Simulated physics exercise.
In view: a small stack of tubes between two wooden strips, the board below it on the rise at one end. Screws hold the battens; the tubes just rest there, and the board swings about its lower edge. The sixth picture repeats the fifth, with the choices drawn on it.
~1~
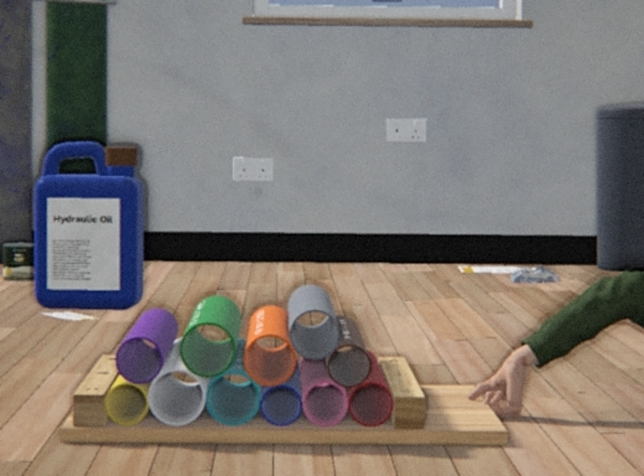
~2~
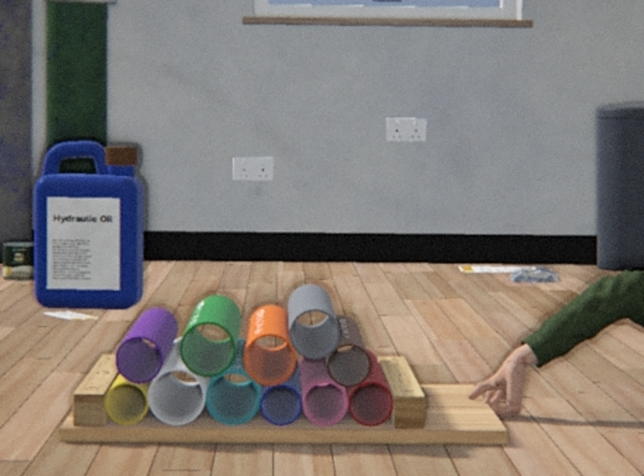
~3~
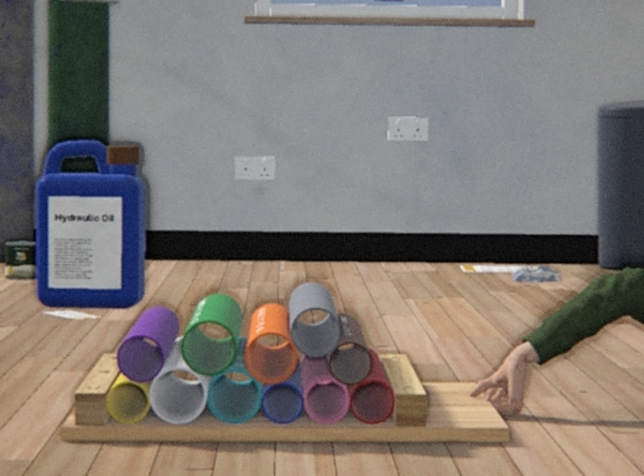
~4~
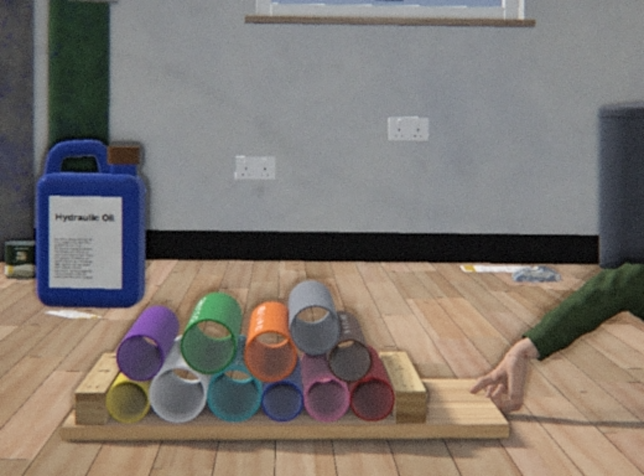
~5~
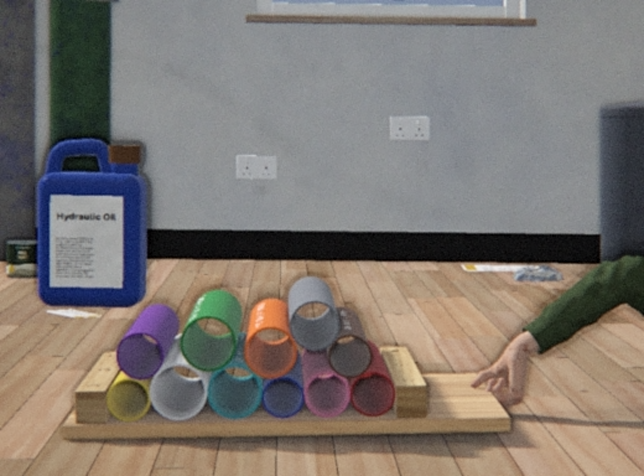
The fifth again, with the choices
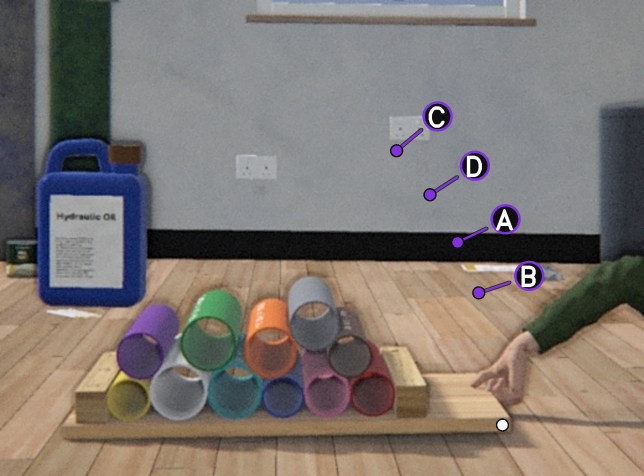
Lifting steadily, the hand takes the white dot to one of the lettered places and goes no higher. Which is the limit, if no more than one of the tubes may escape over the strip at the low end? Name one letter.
It can be raised to A.
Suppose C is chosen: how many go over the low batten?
It comes to five.
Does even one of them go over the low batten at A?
Yes.
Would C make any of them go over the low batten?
At C: Yes.
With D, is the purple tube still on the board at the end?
No.
On the marked copy, A at (457, 242); B at (479, 293); C at (397, 151); D at (430, 195); the white dot at (503, 425).
With A. Early on, board at 16°.
Further on, board at 26°.
At the end, board at 26°, one over the low batten (purple).
As for the rest, B one over the low batten (purple); C five over the low batten; D five over the low batten.
